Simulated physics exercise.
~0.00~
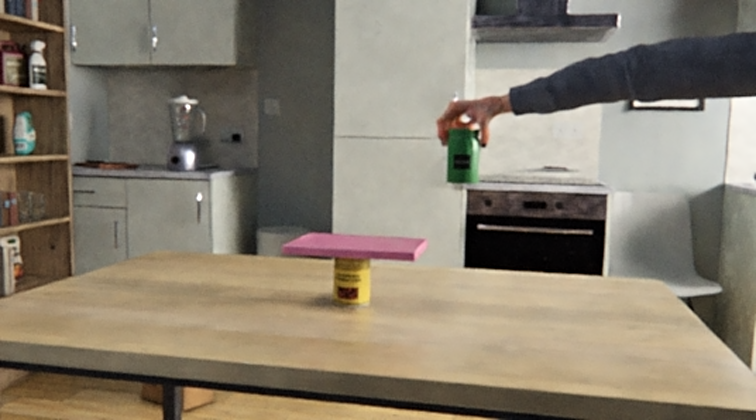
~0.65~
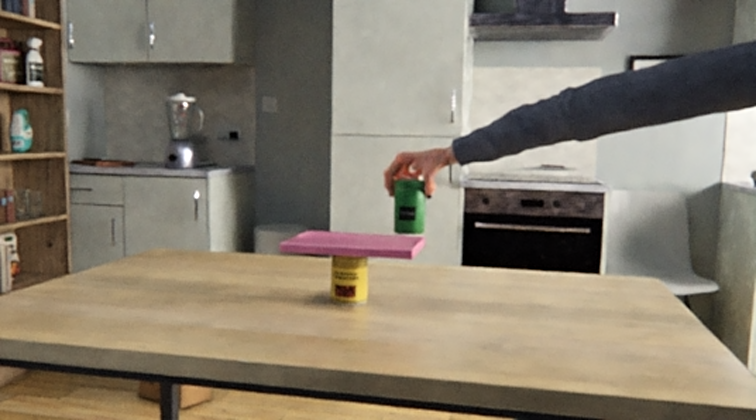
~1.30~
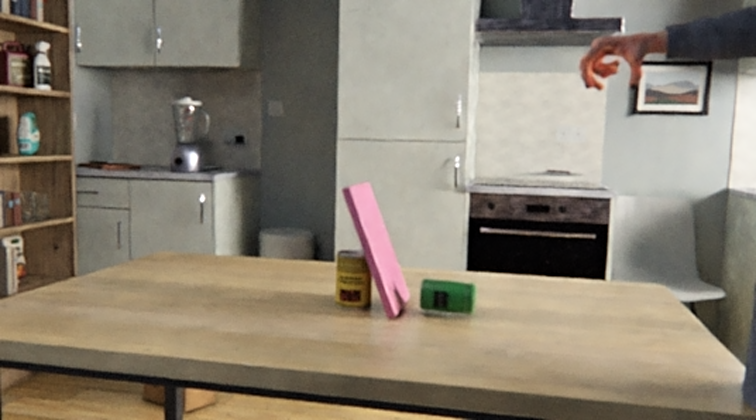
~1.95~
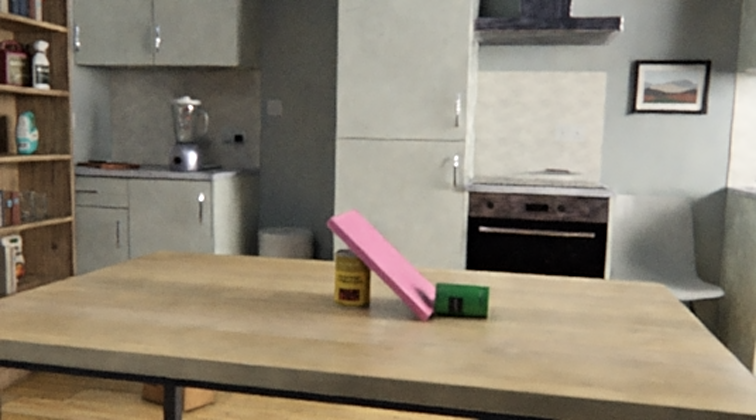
A green jar, held by a hand reaching in from the right, hovers above a wooden table in a kitchen, seen from the front by a slightly swaying camera. On the table, a flat pink lid lies balanced across an upright yellow tin. The hand carries the jar left and down to the right part of the lid. The lid then tips steeply down to the right, and the jar lies on its side on the table as the empty hand draws back. The jar shifts a little further right, and the lid ends leaning at a slant against the yellow tin, which still stands in place.
